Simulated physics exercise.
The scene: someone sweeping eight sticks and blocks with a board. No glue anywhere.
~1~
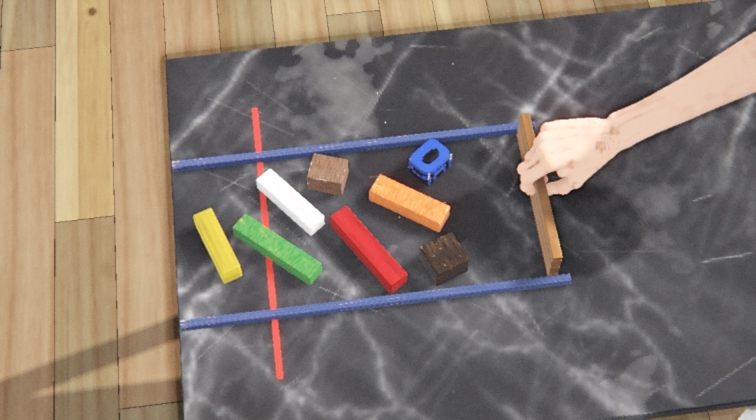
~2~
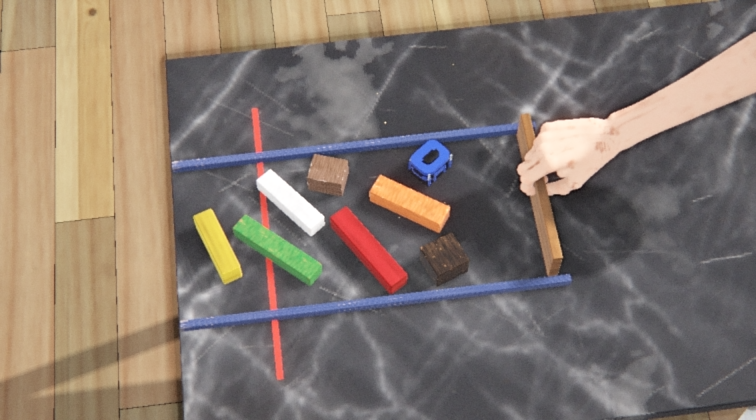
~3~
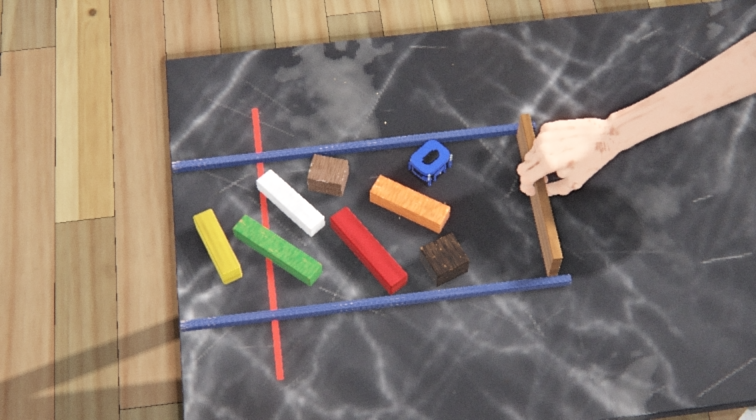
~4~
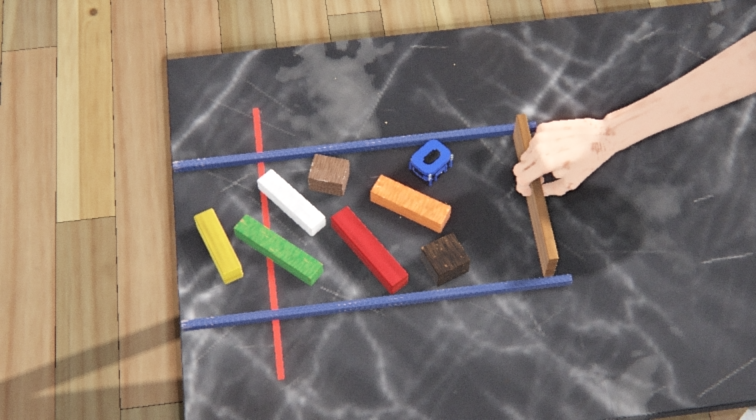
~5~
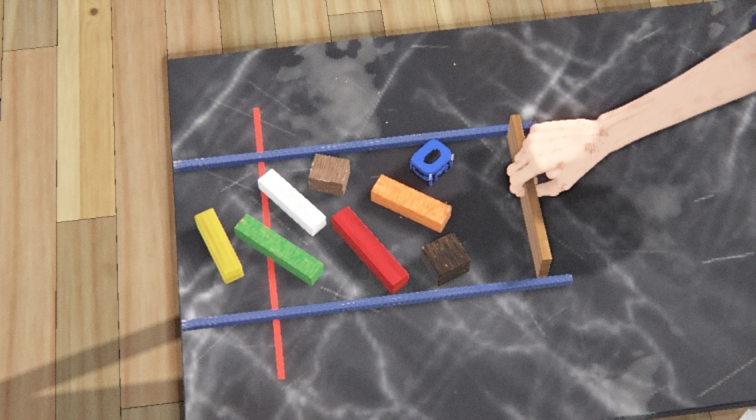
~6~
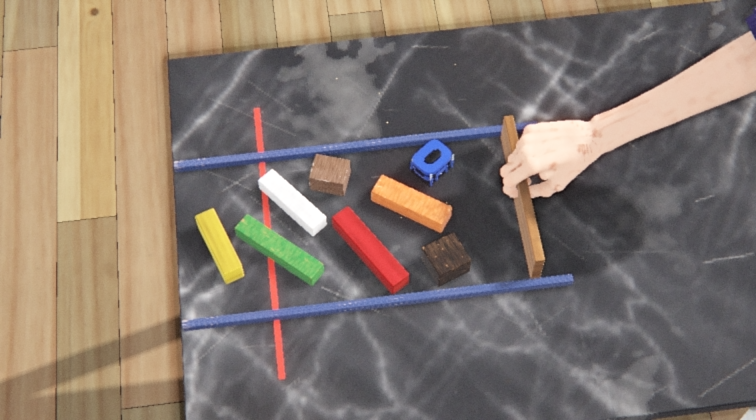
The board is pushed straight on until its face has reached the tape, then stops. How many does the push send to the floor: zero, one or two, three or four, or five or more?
Outcome: The number that fall off is one or two.
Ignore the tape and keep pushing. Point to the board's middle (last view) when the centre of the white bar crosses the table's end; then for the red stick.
At (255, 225) for the white bar; at (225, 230) for the red stick.
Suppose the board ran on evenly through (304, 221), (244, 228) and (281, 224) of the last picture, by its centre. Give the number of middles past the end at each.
The counts: 0, 3 and 1.
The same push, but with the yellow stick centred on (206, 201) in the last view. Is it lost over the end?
The yellow stick falls.
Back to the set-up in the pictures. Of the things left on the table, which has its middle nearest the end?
The green bar.
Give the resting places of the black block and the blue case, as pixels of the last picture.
The black block stops around (254, 277); the blue case around (242, 178).
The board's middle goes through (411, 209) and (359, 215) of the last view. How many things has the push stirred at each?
5 and 7.
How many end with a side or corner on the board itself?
It touches 3.
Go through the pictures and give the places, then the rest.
The first picture shows yellow stick (217, 246); green bar (277, 249); white bar (290, 202); board (539, 193); tape (266, 235).
The second picture shows green bar (277, 250); black block (444, 260).
The third picture shows white bar (291, 203); brown block (328, 175).
The fourth picture shows yellow stick (219, 246); red stick (369, 250).
The fifth picture shows green bar (279, 249); orange bar (411, 203).
The sixth picture shows yellow stick (219, 246); green bar (279, 250); white bar (292, 202); board (522, 196); tape (268, 235).
Soon after, none off yet; yellow stick at rest near (219, 246); green bar at rest near (279, 250); white bar at rest near (292, 202).
Then, none off yet; yellow stick at rest near (219, 246); green bar moved a little near (258, 255); white bar moved a little near (262, 210).
At rest, the number that fall off is one or two; fallen, yellow stick.
